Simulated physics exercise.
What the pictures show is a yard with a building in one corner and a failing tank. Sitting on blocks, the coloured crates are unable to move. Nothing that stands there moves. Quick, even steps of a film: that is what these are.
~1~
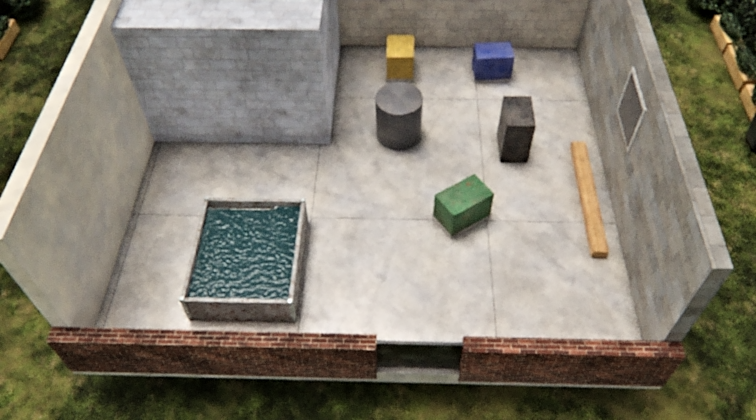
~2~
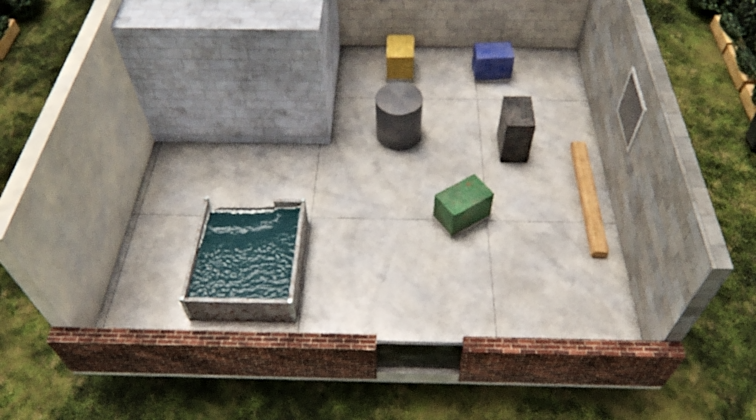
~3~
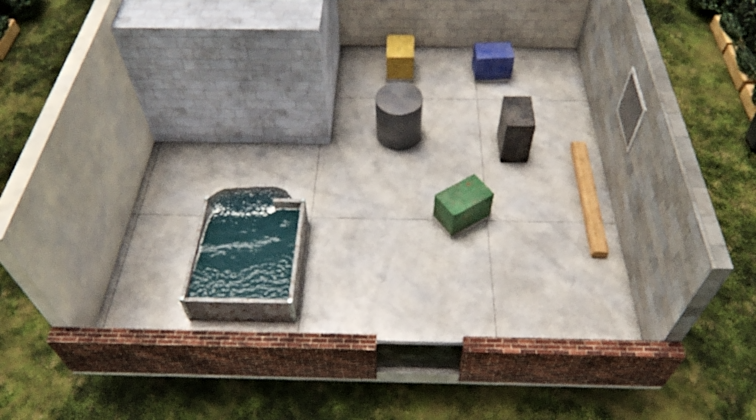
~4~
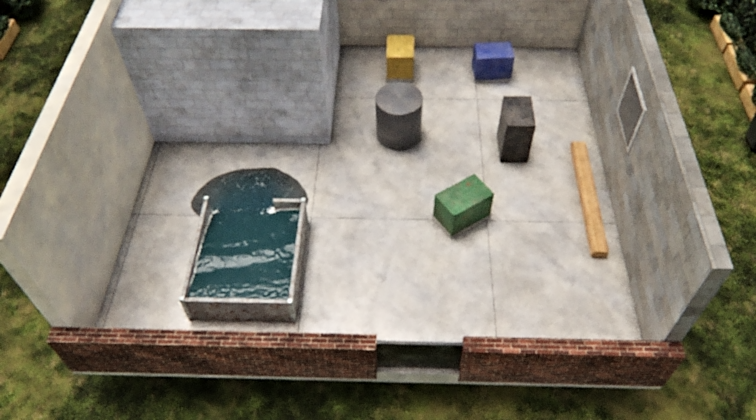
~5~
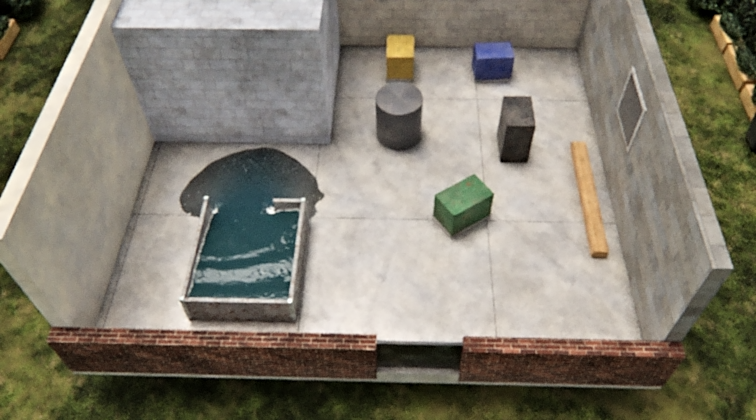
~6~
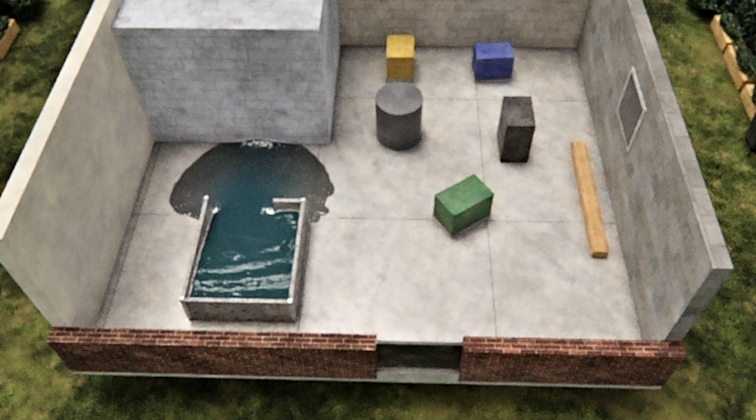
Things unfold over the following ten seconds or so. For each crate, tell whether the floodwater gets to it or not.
Crate by crate: Yellow crate - not reached; blue crate - not reached; green crate - reached.
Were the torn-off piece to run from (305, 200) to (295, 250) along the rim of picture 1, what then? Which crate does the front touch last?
Last in line is the crate marked yellow.
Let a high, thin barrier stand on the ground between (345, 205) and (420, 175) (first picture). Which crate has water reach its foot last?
The blue-painted one is last.
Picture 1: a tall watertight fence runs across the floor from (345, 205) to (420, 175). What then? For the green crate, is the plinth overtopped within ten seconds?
Well, the green crate comes through dry in the end.
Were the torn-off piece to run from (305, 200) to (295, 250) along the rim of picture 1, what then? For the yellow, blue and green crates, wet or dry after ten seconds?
Here's how it goes: The yellow crate is left untouched, the blue crate is swamped, and the green crate is swamped.
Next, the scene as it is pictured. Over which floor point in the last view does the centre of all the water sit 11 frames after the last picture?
My pick is pixel (248, 211).
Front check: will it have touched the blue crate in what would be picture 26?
Note - blue: Dry.
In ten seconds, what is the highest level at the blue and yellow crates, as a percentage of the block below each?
Roughly 50 and 30 per cent respectively.
A moment on, water covers 10 % of the floor; the yellow crate not reached, the blue crate not reached, the green crate not reached.
Next, water covers 15 % of the floor; the yellow crate not reached, the blue crate not reached, the green crate not reached.
Then, water covers 30 % of the floor; the yellow crate water round its plinth, the blue crate not reached, the green crate water round its plinth.
Later, water covers 50 % of the floor; the yellow crate water round its plinth, the blue crate not reached, the green crate water round its plinth.
In the end, water covers 75 % of the floor; the yellow crate stayed above the water, the blue crate stayed above the water, the green crate was topped.
